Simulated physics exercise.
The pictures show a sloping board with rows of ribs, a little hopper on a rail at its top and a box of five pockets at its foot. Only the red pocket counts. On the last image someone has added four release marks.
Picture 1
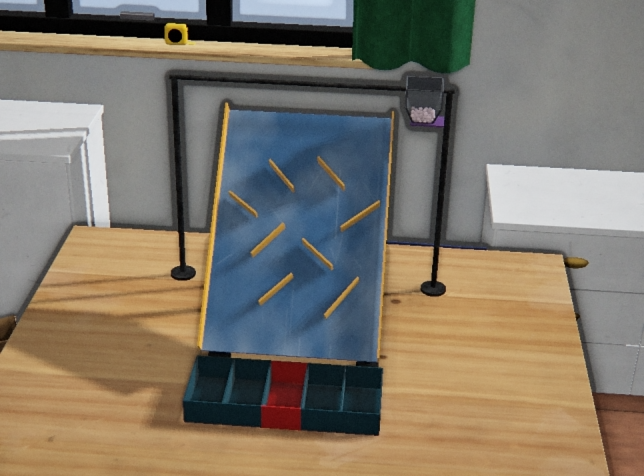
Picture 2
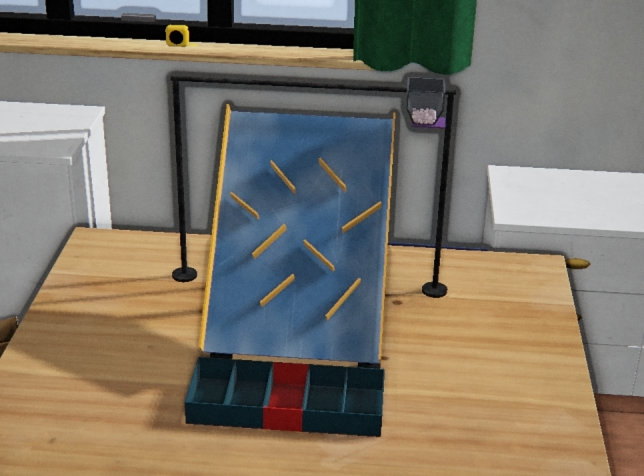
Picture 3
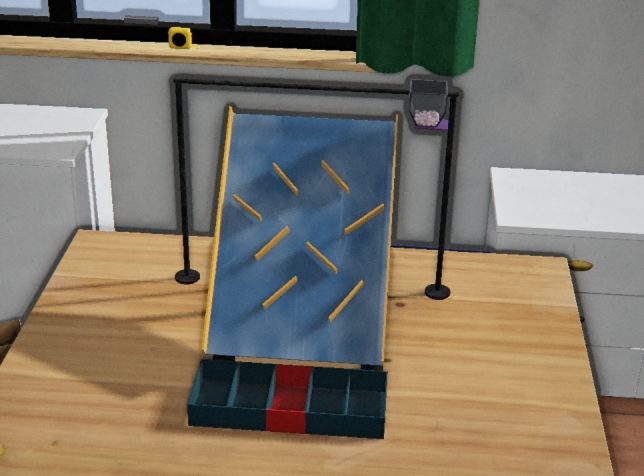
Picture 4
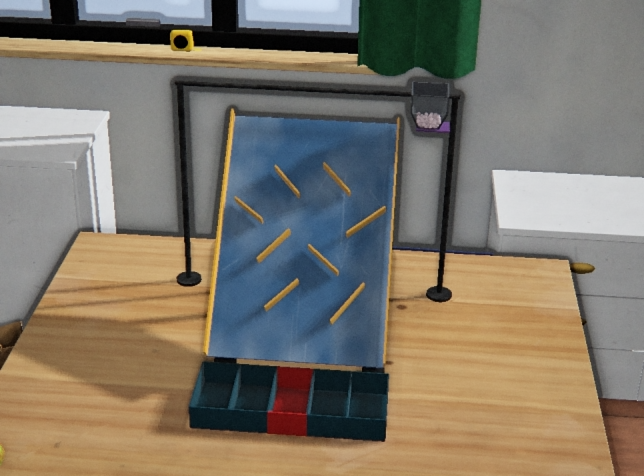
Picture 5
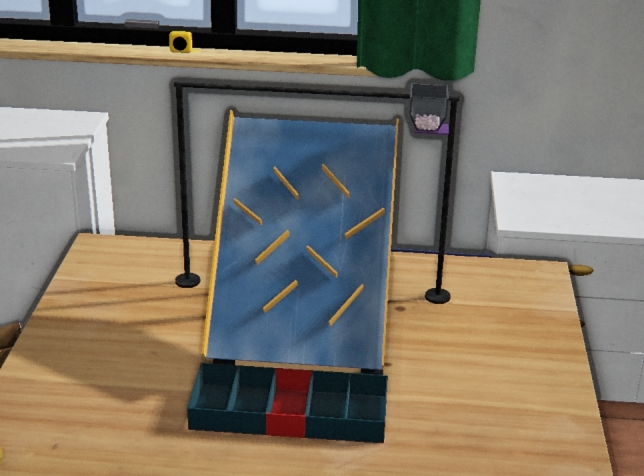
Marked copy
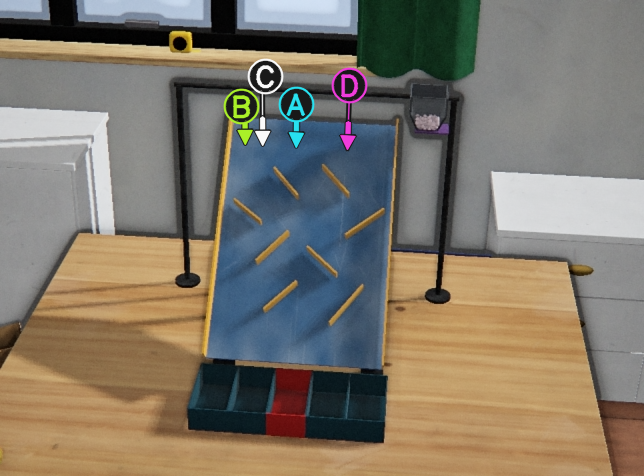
The view shifts very slightly while the hopper, ribbed blue board and pocket box stay still.
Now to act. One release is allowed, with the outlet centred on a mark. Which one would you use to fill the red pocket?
Best: D.
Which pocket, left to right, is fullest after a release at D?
It is the third one.
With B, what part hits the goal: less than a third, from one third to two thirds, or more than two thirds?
Mark B gives less than a third.
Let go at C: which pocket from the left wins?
It is the first one.
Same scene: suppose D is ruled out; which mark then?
The answer is A.
On the marked copy, mark A meets the board at (296, 142); mark B meets the board at (245, 139); mark C meets the board at (262, 140); mark D meets the board at (347, 144).
Choosing A, roughly two thirds in the red pocket, roughly a quarter in other pockets, about a tenth outside the box.
Choosing B, just a few in the red pocket, the larger part in other pockets, about a tenth outside the box.
Choosing C, about a tenth in the red pocket, the larger part in other pockets, about a tenth outside the box.
Choosing D, almost all in the red pocket, about a tenth in other pockets.
